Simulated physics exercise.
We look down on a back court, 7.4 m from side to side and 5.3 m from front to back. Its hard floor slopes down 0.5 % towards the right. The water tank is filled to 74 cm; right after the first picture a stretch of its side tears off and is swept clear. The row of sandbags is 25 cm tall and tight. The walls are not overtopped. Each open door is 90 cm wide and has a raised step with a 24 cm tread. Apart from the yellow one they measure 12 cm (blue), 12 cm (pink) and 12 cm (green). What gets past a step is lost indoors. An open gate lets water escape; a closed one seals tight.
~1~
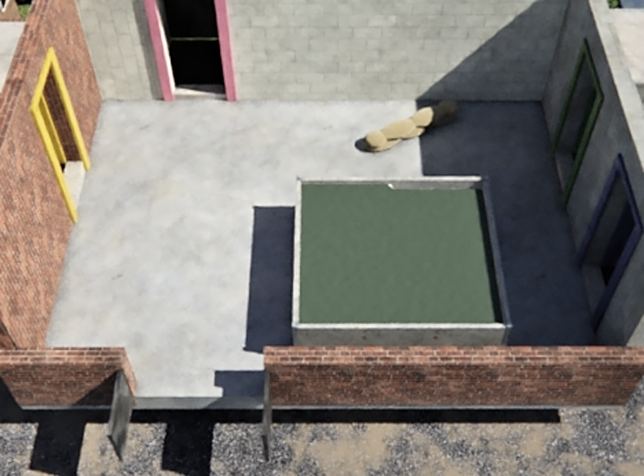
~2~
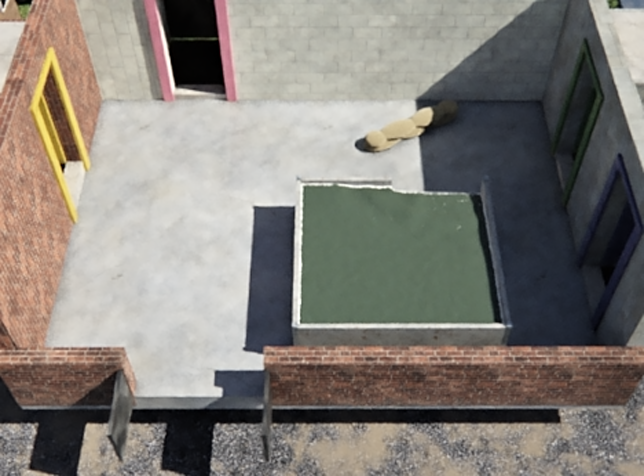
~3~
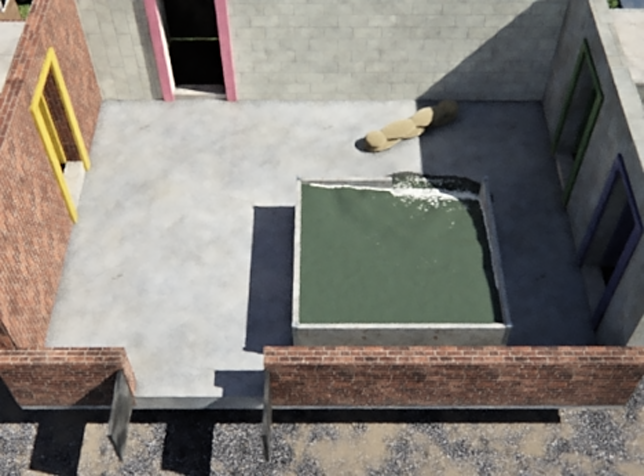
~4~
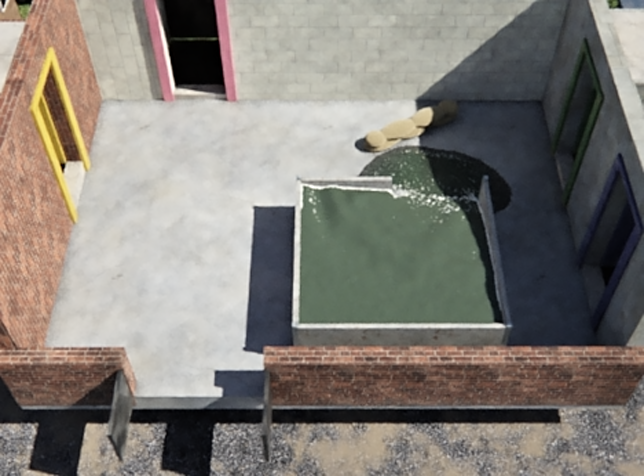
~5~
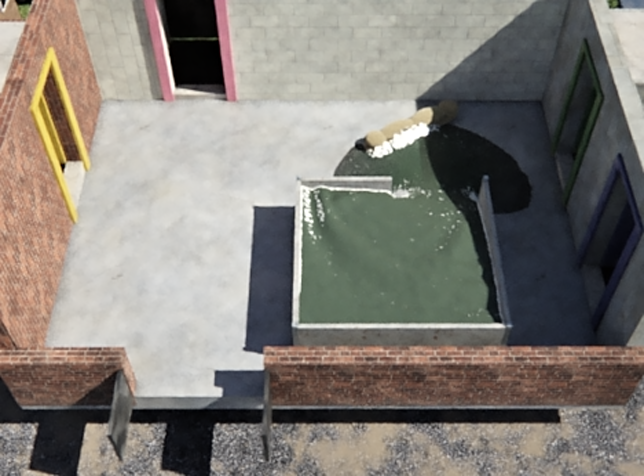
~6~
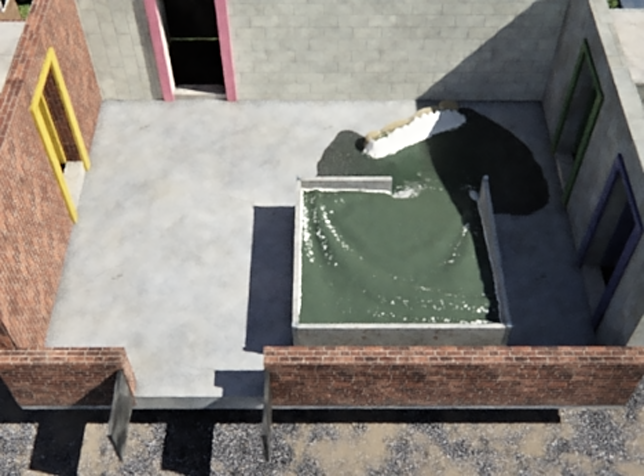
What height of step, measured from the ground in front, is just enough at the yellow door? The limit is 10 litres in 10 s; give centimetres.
Close to 10.5 cm is just enough.
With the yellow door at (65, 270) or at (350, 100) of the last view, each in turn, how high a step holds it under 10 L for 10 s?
About 7.0 and 10.0 cm.
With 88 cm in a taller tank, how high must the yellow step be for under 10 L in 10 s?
Then roughly 13.0 cm.
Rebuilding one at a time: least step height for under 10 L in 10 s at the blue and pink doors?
About 22 cm at blue and 7.0 cm at pink.
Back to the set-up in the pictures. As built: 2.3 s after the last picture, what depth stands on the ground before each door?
In cm: Blue 4, yellow 0, pink 3, green 21.
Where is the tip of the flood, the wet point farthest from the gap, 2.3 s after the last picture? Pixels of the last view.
Near (113, 102).
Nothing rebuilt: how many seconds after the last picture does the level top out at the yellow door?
Near 4.5 s.
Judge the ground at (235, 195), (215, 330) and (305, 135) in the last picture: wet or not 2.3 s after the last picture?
In that order: Flooded, still dry, flooded.
Then, 0.7 s after the last picture water covers 25 % of the floor, deepest (66 cm) near (542, 103); it has not reached the yellow door.
Then, 2.3 s after the last picture water covers 50 % of the floor, deepest (48 cm) near (542, 103); it has not reached the yellow door.
Then, 9.3 s after the last picture water covers 95 % of the floor, deepest (20 cm) near (604, 368); 7 cm at the yellow door, 0 litres in over its 23 cm step.
At the yellow door as built, the water peaked near 17 cm, 4.3 s after the last picture.
Run again over the same 10 s with other heights there, 17 litres in over 9 cm, 5 litres over 12 cm. The limit of 10 litres is kept from about 10.5 cm up.
